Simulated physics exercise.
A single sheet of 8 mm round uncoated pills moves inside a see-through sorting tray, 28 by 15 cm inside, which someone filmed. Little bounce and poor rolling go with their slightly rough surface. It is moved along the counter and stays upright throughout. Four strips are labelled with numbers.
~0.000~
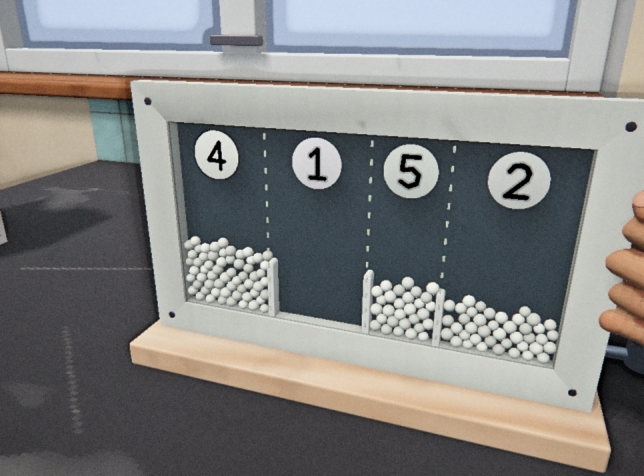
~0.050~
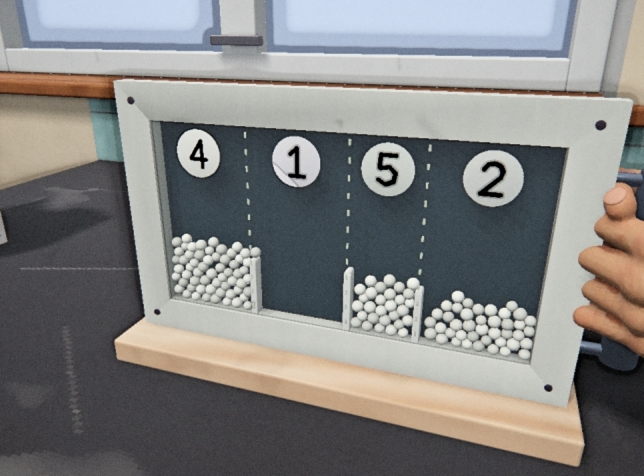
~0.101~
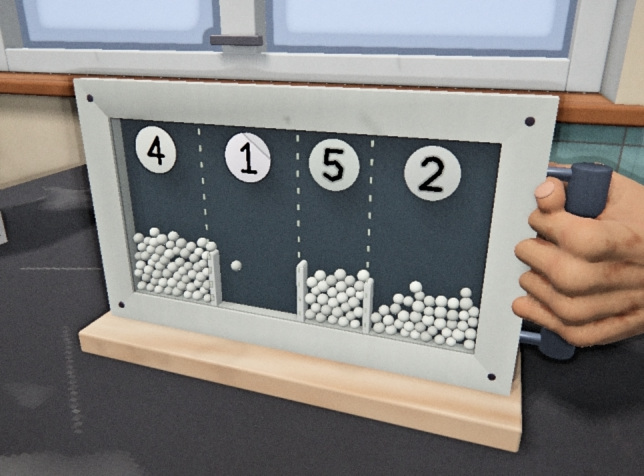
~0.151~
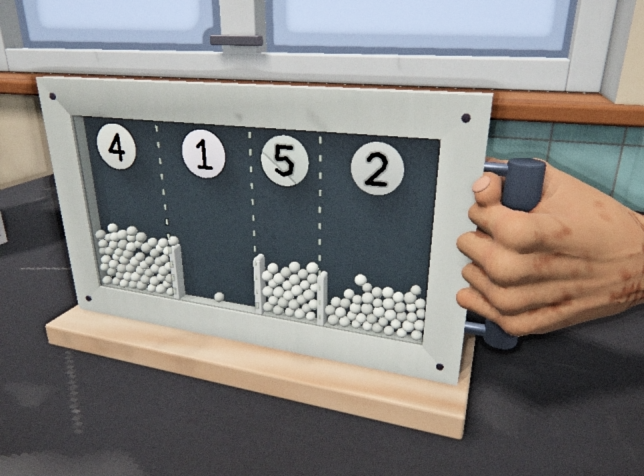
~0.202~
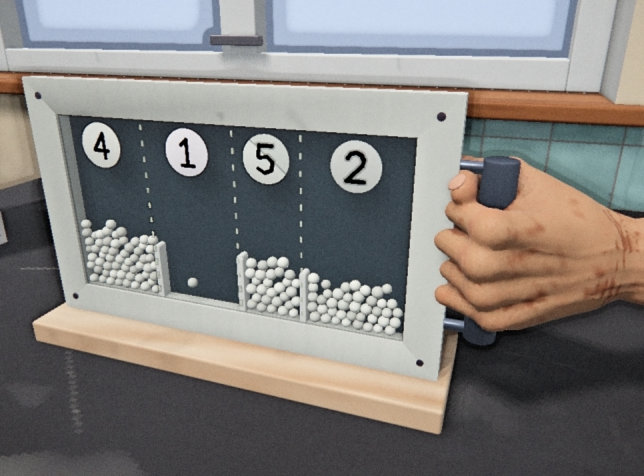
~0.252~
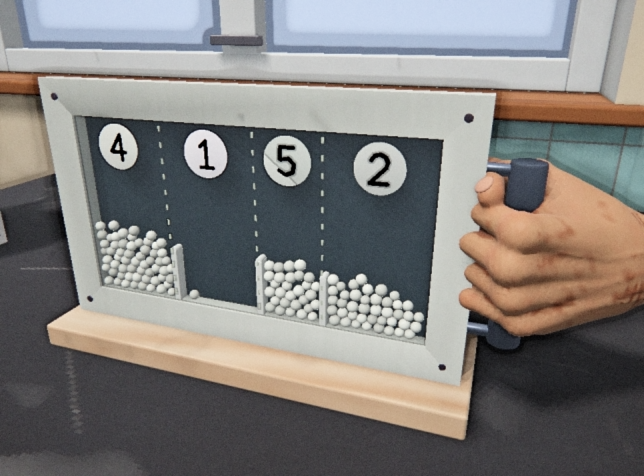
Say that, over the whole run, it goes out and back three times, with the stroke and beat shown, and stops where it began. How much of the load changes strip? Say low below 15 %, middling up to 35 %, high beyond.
I'd say only a little of the load ends up in a new strip.
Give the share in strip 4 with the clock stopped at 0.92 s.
The share there is some 40 per cent.
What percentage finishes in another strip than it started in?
Around 10 percent.
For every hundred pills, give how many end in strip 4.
Around 40 %.
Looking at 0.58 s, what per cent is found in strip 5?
20 per cent.
After 0.58 s, it is 10 cm to the left; the pills' middle is in line with and 5 cm below the centre; no. 1, 5 %, no. 2, 35 %, no. 4, 45 %, no. 5, 20 %; 5 % have changed strip.
After 0.92 s, it is 7 cm to the left; the pills' middle is in line with and 5 cm below the centre; no. 1, 5 %, no. 2, 35 %, no. 4, 40 %, no. 5, 20 %; 10 % have changed strip.
After 1.20 s, it is at its start; the pills' middle is in line with and 5 cm below the centre; no. 1, 5 %, no. 2, 35 %, no. 4, 40 %, no. 5, 20 %; 10 % have changed strip.
All still by 1.7 s, it is at its start; no. 1, 5 %, no. 2, 35 %, no. 4, 40 %, no. 5, 20 %; 10 % have changed strip.
